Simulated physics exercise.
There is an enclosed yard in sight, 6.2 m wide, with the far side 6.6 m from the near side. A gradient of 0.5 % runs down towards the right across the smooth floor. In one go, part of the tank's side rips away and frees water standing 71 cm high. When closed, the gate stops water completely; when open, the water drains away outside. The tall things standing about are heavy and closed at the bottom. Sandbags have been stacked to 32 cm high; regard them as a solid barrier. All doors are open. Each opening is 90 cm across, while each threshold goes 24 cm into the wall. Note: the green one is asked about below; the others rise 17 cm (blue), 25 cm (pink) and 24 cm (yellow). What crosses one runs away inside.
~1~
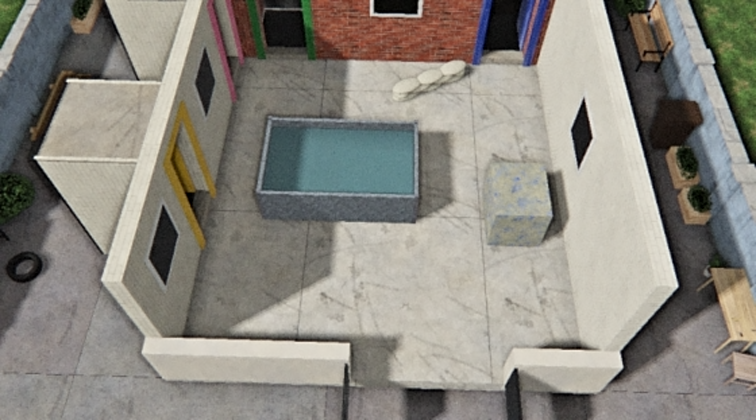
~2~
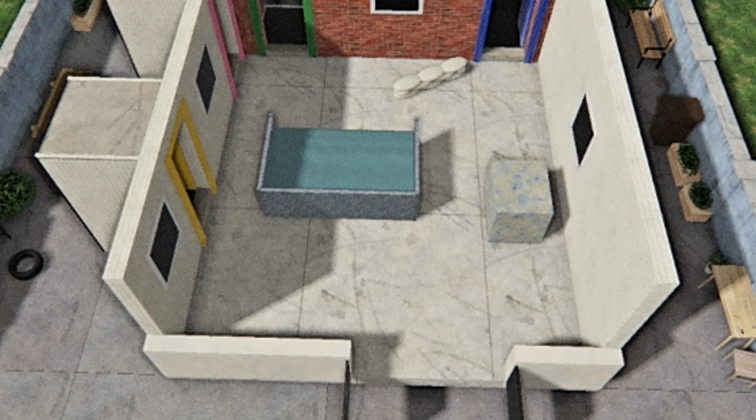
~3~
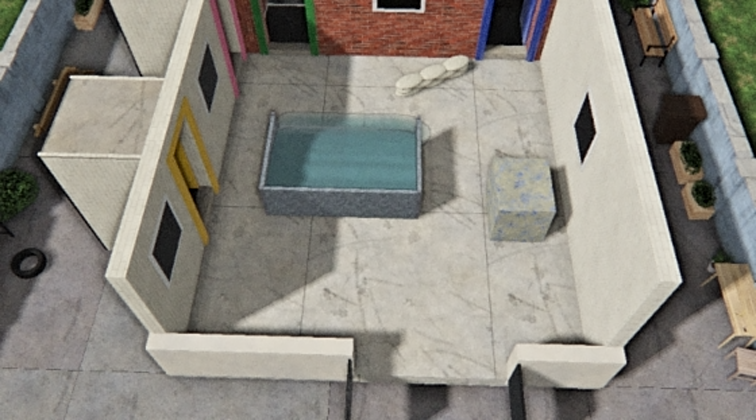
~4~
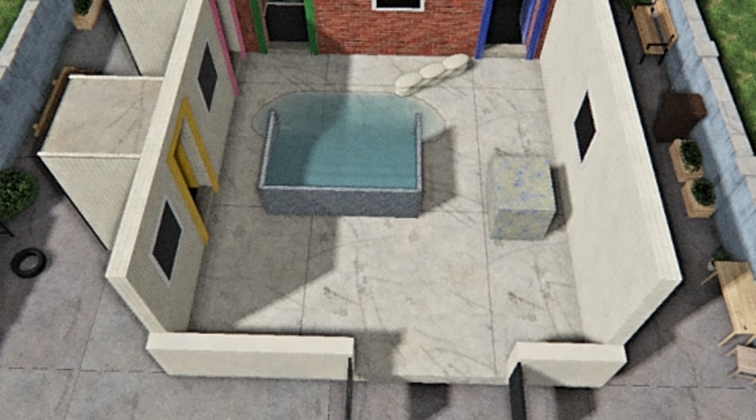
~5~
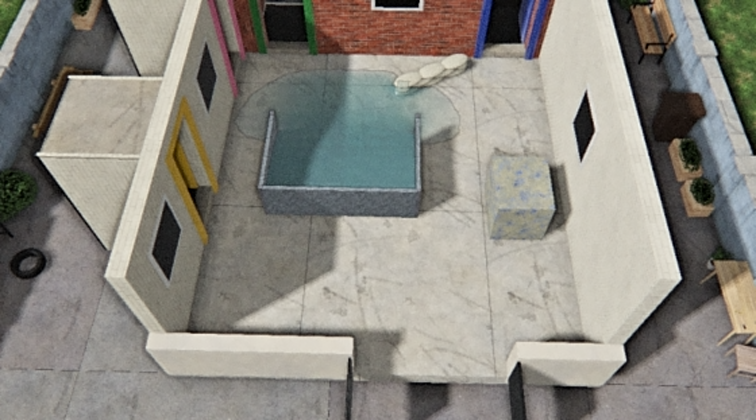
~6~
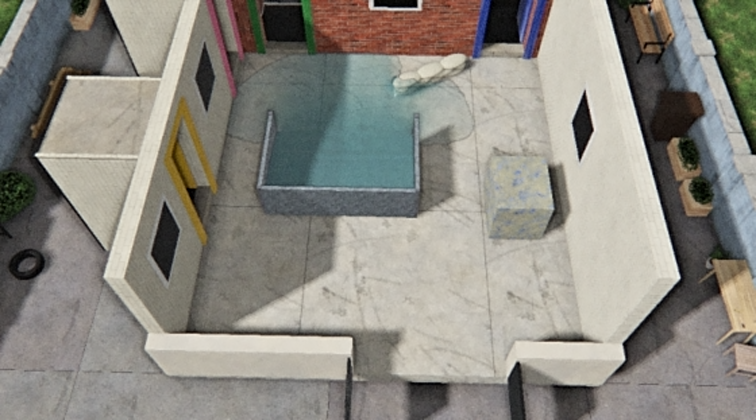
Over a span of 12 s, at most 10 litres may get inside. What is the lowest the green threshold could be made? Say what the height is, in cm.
Around 32 cm high.
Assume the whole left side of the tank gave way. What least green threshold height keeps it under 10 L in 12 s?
In that case about 27 cm.
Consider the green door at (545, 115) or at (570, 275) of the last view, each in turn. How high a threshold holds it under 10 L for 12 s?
In turn: About 13.0 cm, about 9.0 cm.
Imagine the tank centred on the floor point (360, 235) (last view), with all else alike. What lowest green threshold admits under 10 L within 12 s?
In that case about 24 cm.
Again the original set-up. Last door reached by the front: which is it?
The yellow one.
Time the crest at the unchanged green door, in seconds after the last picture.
Near 1.0 seconds.
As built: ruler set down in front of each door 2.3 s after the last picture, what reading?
Depths in cm - blue: 14, pink: 28, green: 24, yellow: 0.
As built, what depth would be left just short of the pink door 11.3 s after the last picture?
Depth: Near 9.0 cm.
Then, 0.7 s after the last picture water covers 30 % of the floor, deepest (51 cm) near (371, 58); 30 cm at the green door, 54 litres in over its 10 cm threshold.
Then, 2.3 s after the last picture water covers 40 % of the floor, deepest (37 cm) near (440, 66); 24 cm at the green door, 225 litres in over its 10 cm threshold.
Then, 11.3 s after the last picture water covers 95 % of the floor, deepest (14 cm) near (555, 189); 7 cm at the green door, 309 litres in over its 10 cm threshold.
At the green door as built, the water peaked near 32 cm, 1.1 s after the last picture.
Run again over the same 12 s with other heights there, 22 litres in over 29 cm, 0 litres over 39 cm. The limit of 10 litres is kept from about 32 cm up.
